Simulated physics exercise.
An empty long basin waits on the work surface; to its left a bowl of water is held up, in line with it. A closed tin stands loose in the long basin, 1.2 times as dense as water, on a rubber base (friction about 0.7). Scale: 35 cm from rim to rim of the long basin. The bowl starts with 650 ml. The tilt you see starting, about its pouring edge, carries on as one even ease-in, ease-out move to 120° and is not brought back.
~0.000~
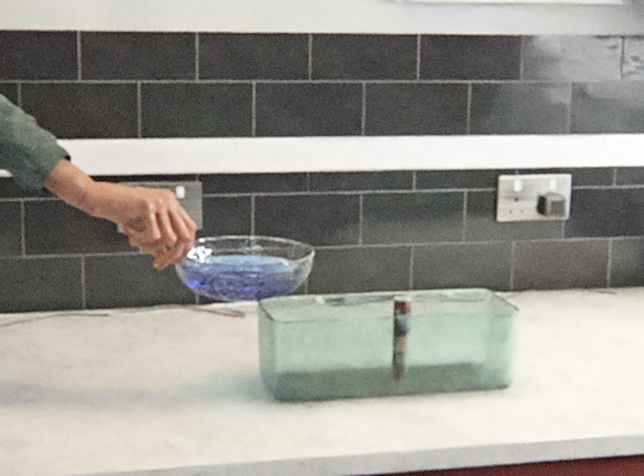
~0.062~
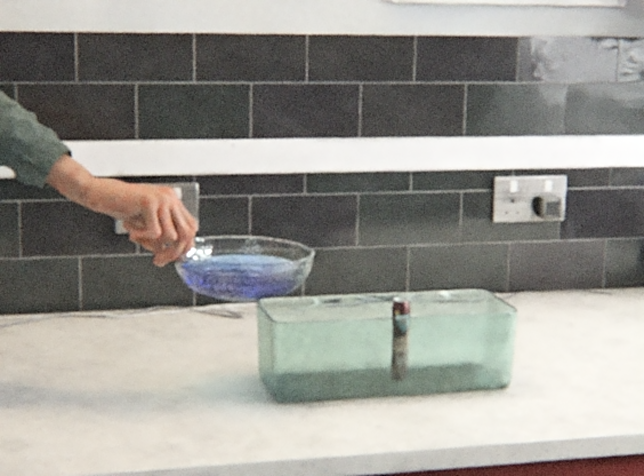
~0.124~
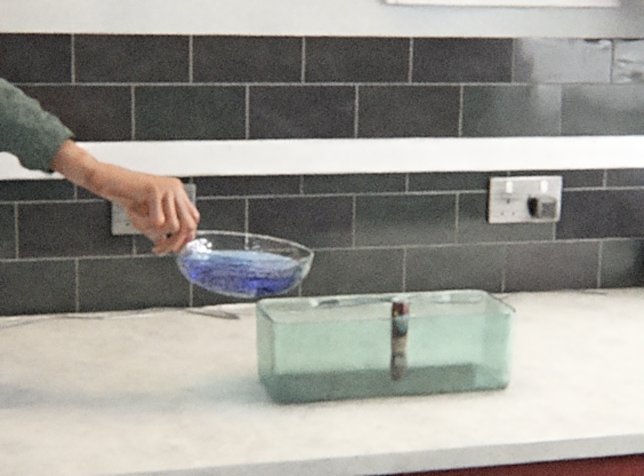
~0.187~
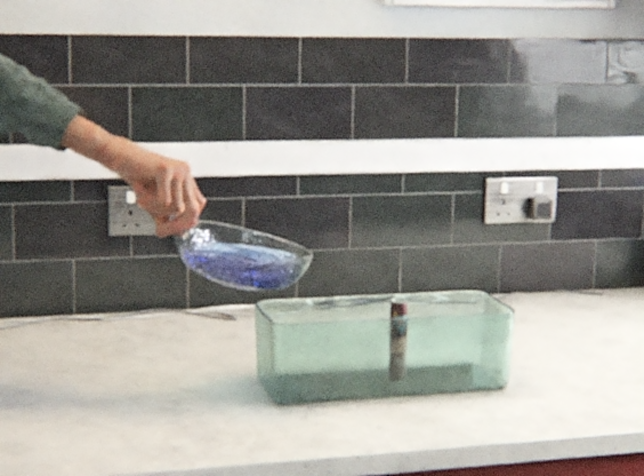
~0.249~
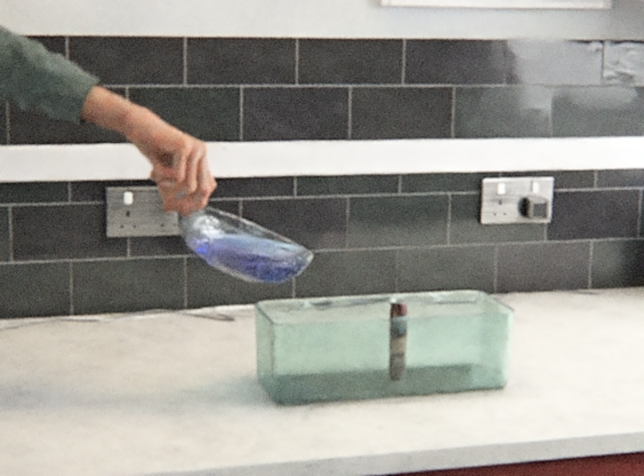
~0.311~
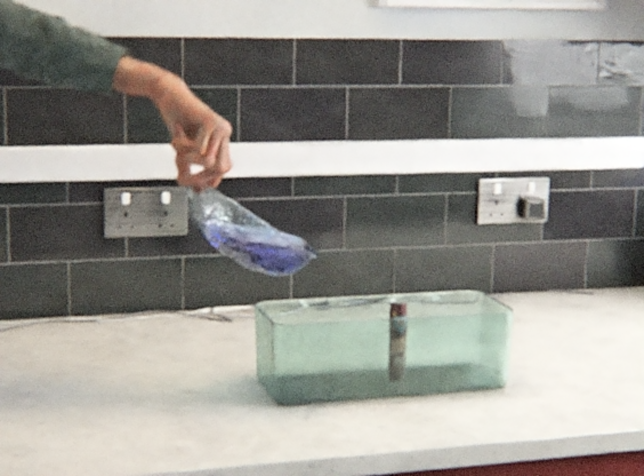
A hand reaching in from the left holds a clear glass bowl of blue liquid above a pale countertop, seen from the front against dark grey tiles with a white strip and wall sockets. Right of the bowl sits a long, green-tinted clear basin with a small dark upright cylinder inside. The hand rises, tilting the bowl rightward, slowly then more steeply, while the view drifts slightly right.
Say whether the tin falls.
The tin falls.
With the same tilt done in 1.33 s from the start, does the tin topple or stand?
Then it keeps standing.
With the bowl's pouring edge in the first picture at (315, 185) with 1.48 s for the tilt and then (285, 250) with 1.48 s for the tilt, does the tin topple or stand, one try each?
First it topples; then it stays up.
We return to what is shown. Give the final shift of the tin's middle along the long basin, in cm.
About 7.5 cm.
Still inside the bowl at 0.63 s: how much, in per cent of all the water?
Some 4 per cent.
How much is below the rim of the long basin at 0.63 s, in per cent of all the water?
Some 50 per cent.
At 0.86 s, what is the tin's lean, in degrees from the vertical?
Near 35° from upright.
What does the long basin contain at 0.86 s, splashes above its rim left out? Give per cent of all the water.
Near 94 in a hundred.
Then, 0.63 s in, the tilt is 99° and 4 per cent is still to pour; the tin stands where it began.
Then, 0.86 s in, the tilt is 120° and 0 per cent is still to pour; the tin leans 34°.
Then, 1.11 s in, the tilt is 120° and 0 per cent is still to pour; the tin lies on its side.
Then, 1.37 s in, the tilt is 120° and 0 per cent is still to pour; the tin lies on its side.
Finally, the tin lies on its side.
